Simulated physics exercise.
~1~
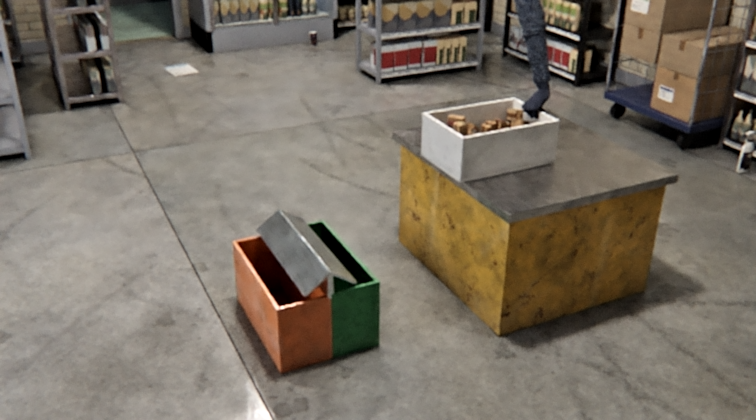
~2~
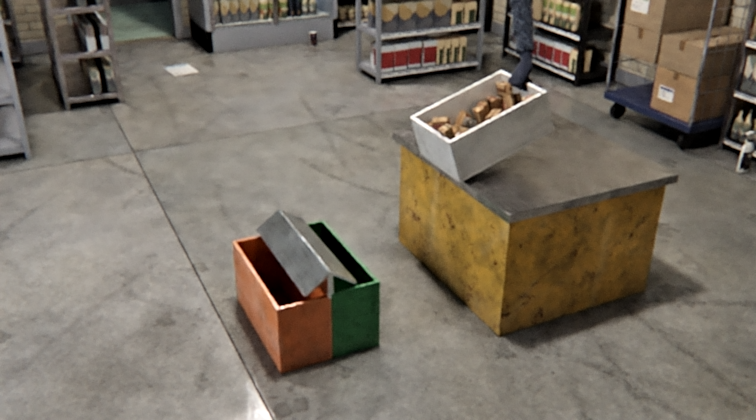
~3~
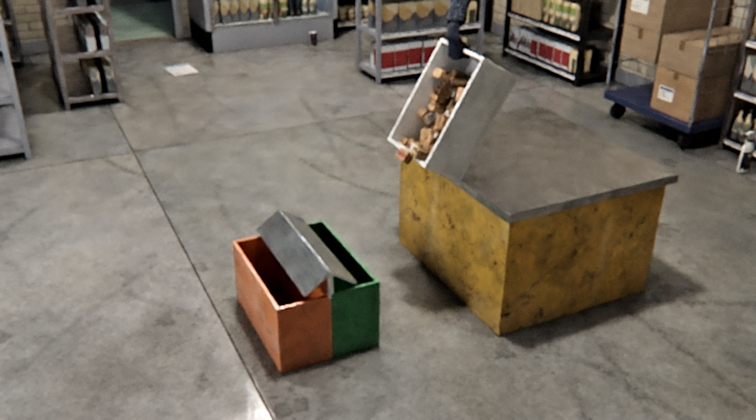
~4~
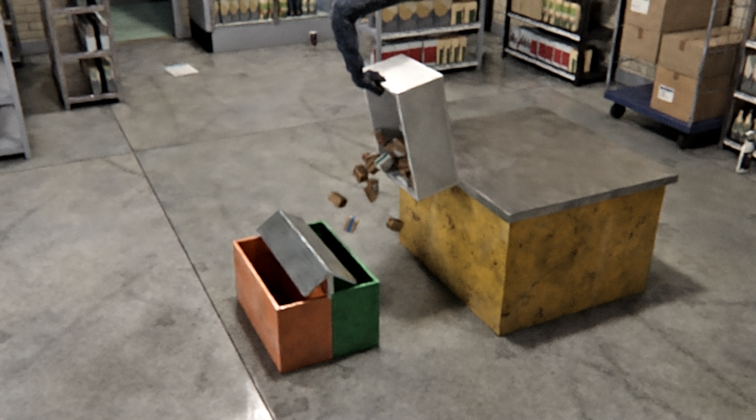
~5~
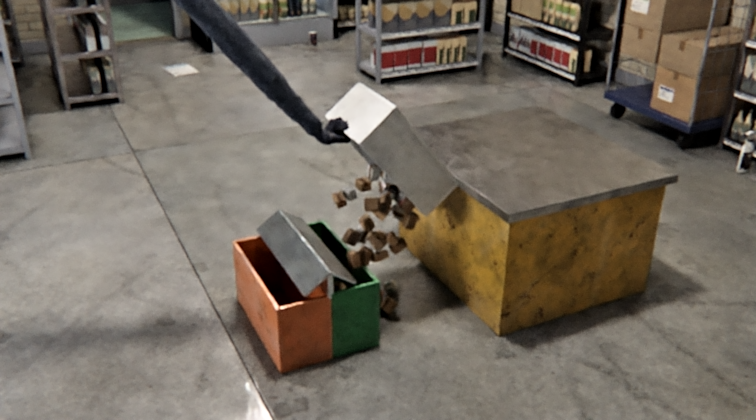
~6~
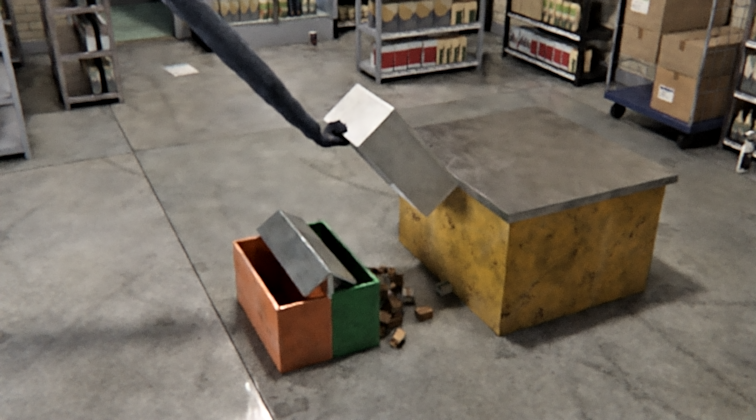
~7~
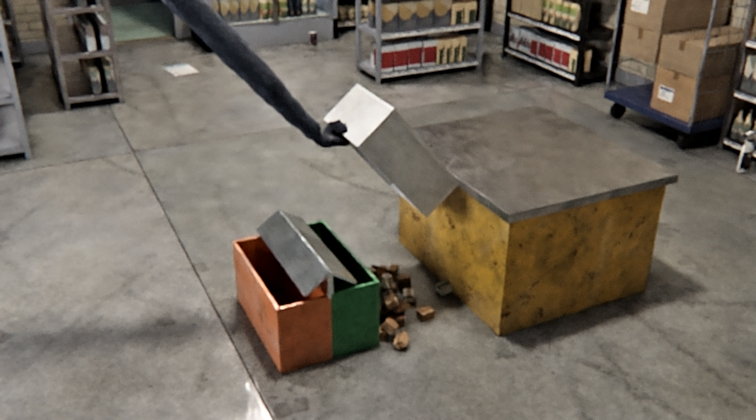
A white box full of small brown parcels sits on a yellow bench with a grey top, gripped by a dark arm. The arm tips it up and over the bench's left end, toward a green trough and an orange tub split by a grey ridge. As the box turns steeply, parcels slide to its lower edge and tumble out in a loose stream. Some drop into the green trough, but many land on the floor between it and the bench. The box stays held upside down at a slant, with parcels piled beside the trough.
